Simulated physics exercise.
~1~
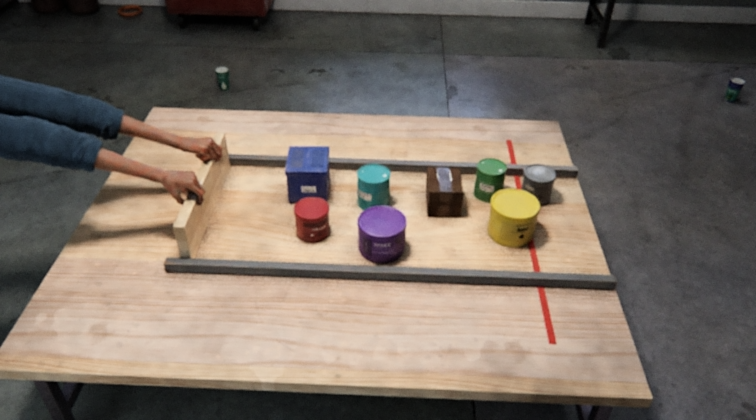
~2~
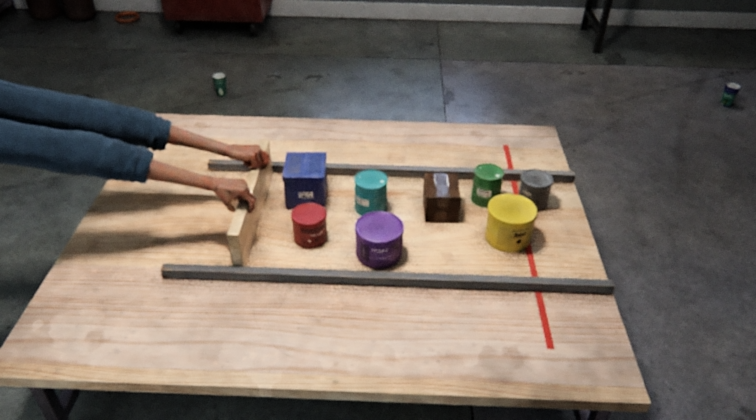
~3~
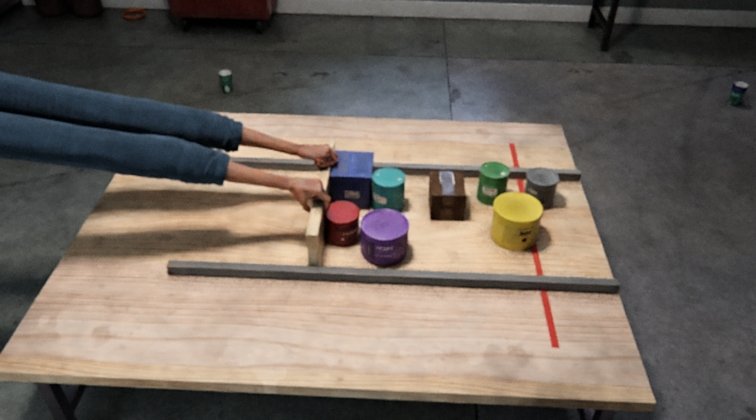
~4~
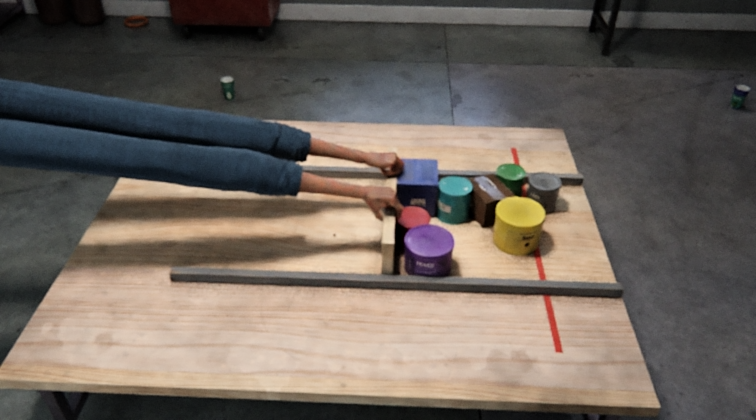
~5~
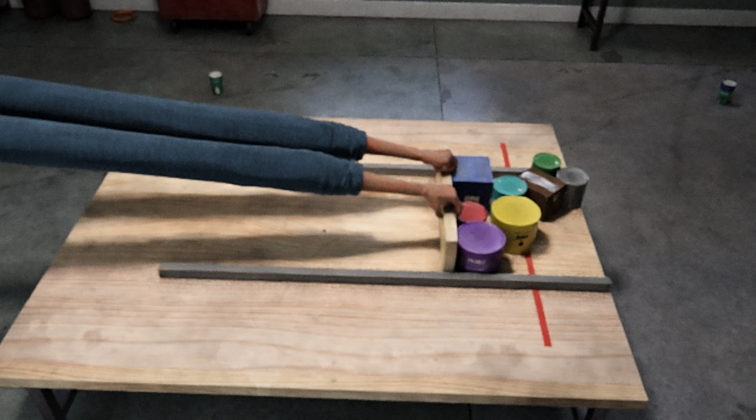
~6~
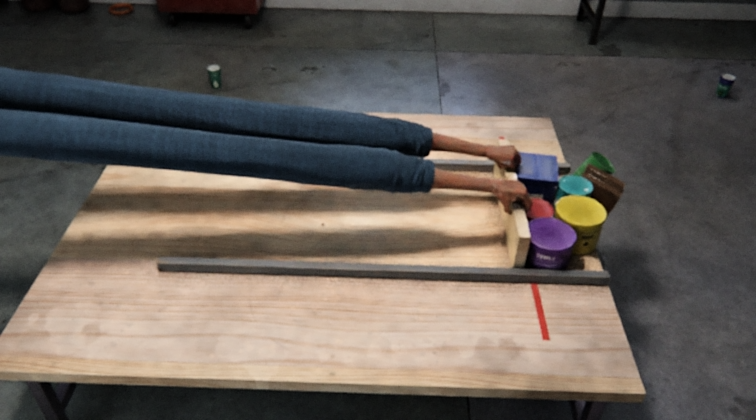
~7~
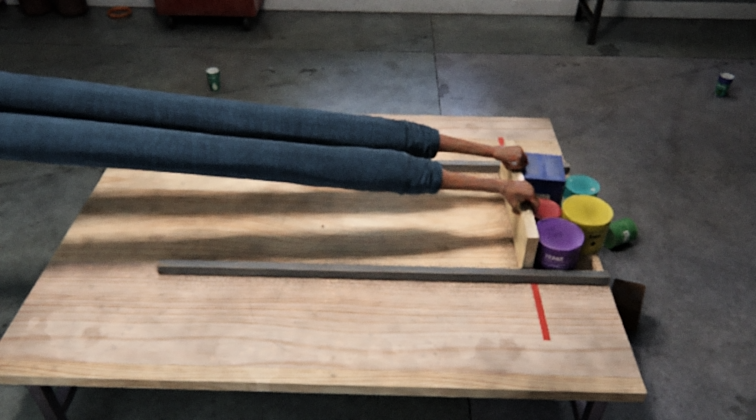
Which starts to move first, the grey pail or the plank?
The plank starts to move first. The grey pail stays still until the pushed group has bunched up near the right end.
Two hands slide a plank right, bunching tubs and boxes until some fall off the table.
